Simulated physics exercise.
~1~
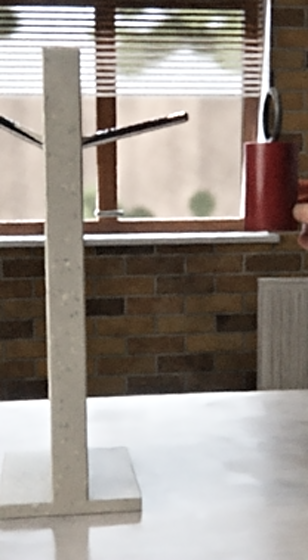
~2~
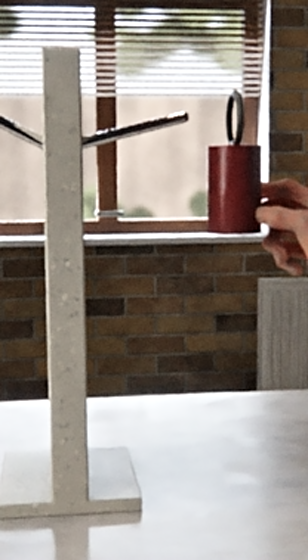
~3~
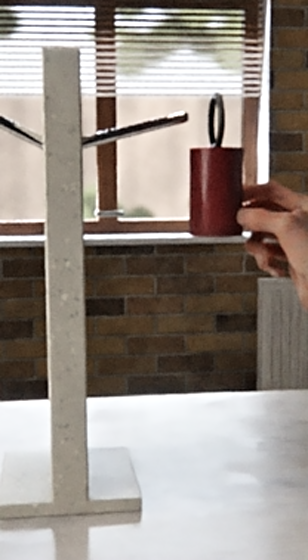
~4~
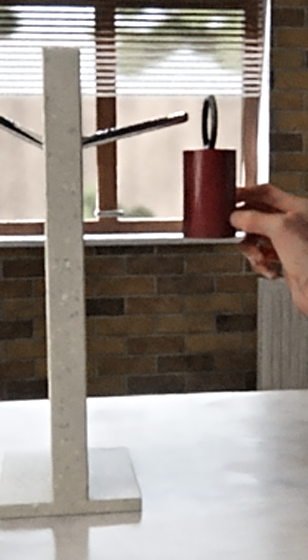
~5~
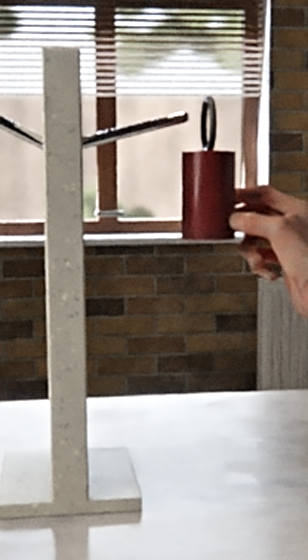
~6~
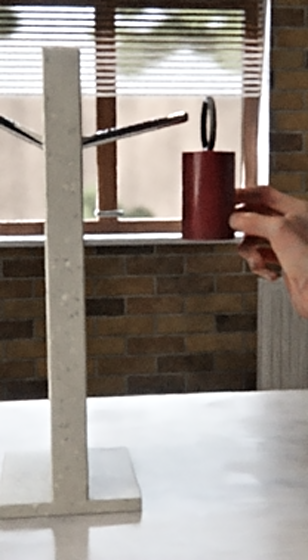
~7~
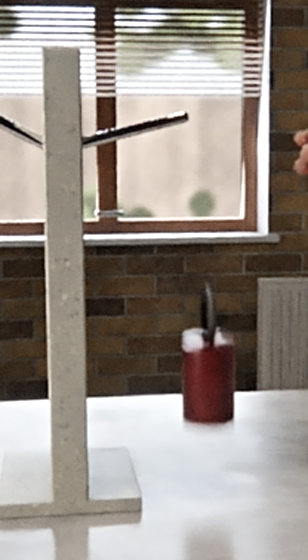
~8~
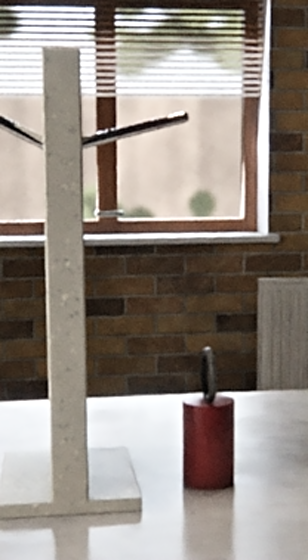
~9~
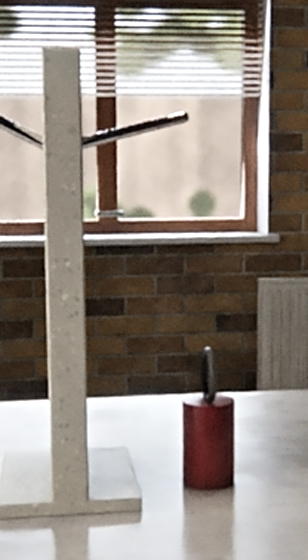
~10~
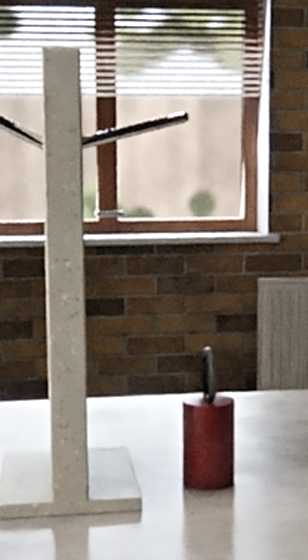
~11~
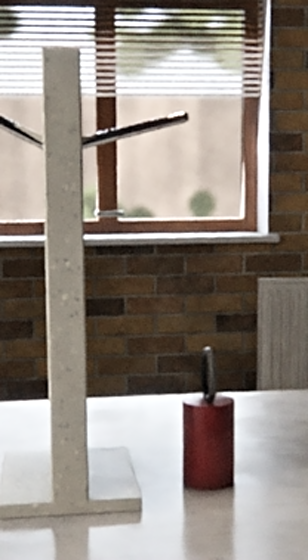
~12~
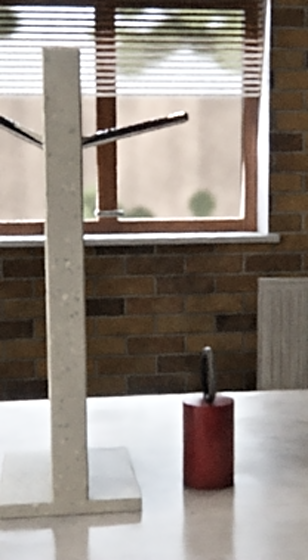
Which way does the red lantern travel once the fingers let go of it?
It moves down, dropping from beside the peg to the table below.
To begin with, a pale peg stand with dark angled pegs rests on a white table before a window and brick wall, while a red lantern with a ring on top comes in from the right. A hand carries the lantern left until it is close to the tip of the right peg, where it is held still. The fingers then let go and the hand draws back to the right. The lantern drops straight to the table and lands upright. It stays there beside the unmoved stand, with both pegs empty.
